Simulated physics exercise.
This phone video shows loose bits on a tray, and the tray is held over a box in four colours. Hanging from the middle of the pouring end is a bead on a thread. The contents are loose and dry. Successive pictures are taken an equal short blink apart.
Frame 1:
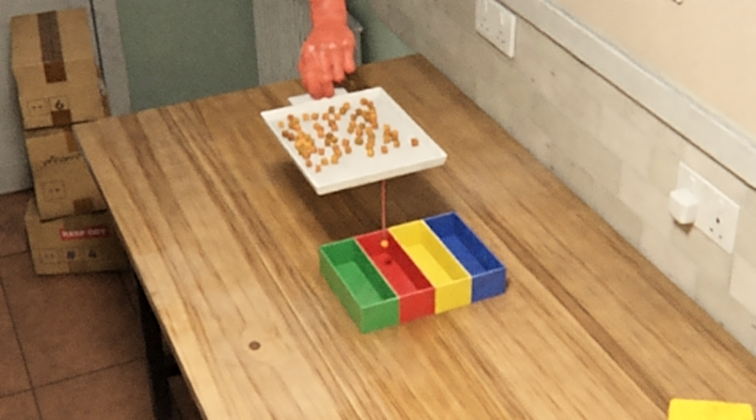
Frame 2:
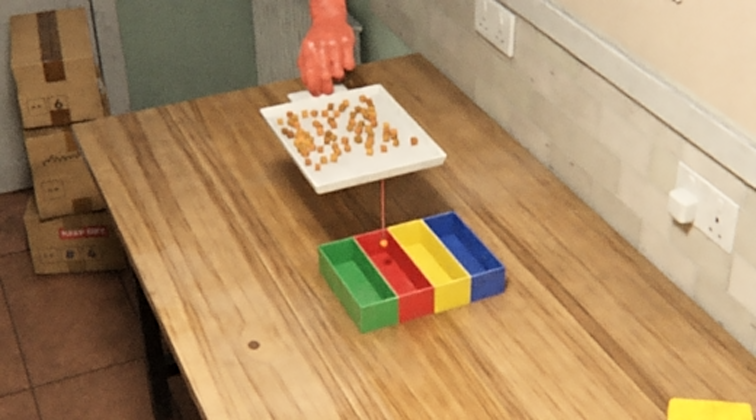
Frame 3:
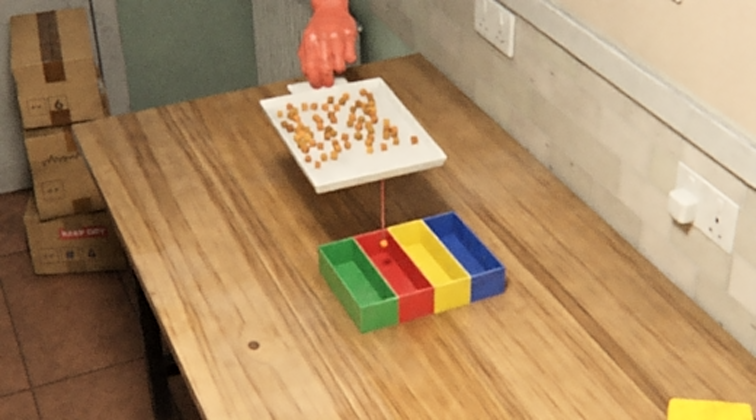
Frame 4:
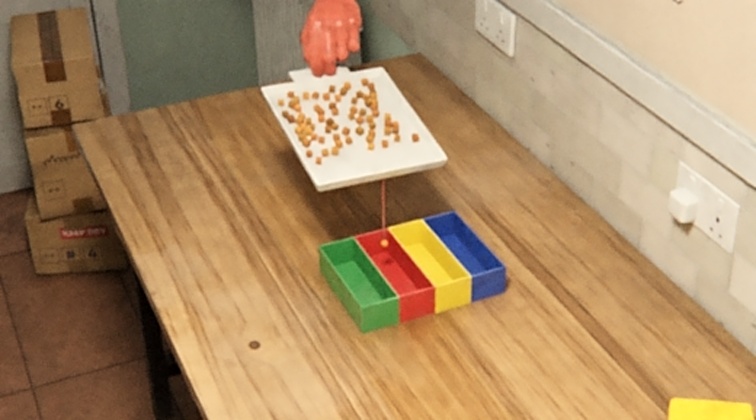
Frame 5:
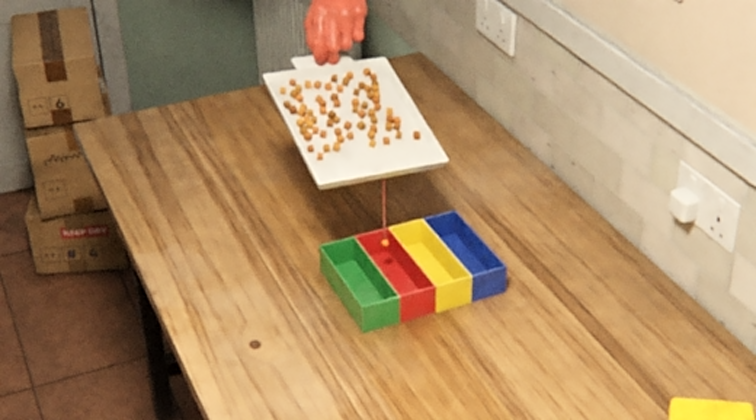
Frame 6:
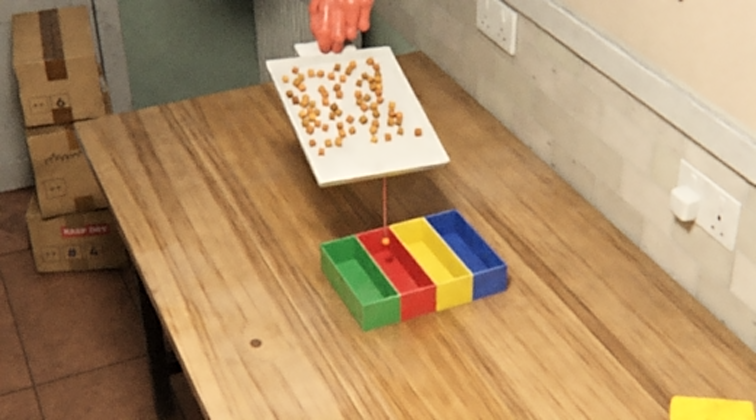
Gloved red hand raising the back of a white tray of small brown pieces, tilting it above a green, red, yellow and blue box.
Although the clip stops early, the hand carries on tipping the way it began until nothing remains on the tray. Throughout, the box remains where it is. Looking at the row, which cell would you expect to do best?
I would expect the yellow cell to do best.
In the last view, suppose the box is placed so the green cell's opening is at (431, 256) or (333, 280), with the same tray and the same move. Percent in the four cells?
You'd see around 60 per cent and then around 80 per cent.
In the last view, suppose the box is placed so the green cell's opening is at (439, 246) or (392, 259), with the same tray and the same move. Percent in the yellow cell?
0 and 30 %.
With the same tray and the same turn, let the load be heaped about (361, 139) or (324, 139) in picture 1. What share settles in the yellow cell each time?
Close to 50 %, followed by close to 30 %.
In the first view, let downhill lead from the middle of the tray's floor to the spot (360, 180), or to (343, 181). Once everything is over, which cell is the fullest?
Try 1 - that green cell. Try 2 - the cell in green.
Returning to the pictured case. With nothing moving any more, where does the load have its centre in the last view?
Somewhere close to (437, 280) in the last picture.
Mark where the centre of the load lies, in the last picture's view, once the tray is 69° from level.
Roughly (411, 166).
Shortly afterwards, tray tipped steeply; the bulk on the tray; only a few in the yellow cell; only a few in the red cell; near a quarter falling or outside the box.
Next, tray tipped past a quarter turn; near a quarter on the tray; near a quarter in the yellow cell; near a quarter in the blue cell; a little in the red cell; only a few in the green cell; near a third falling or outside the box.
Some moments later, tray tipped past a quarter turn; near half in the yellow cell; near a quarter in the blue cell; near a quarter in the red cell; a little in the green cell; only a few falling or outside the box.
In the end, tray tipped past a quarter turn; near half in the yellow cell; near a quarter in the blue cell; near a quarter in the red cell; a little in the green cell; only a few outside the box.
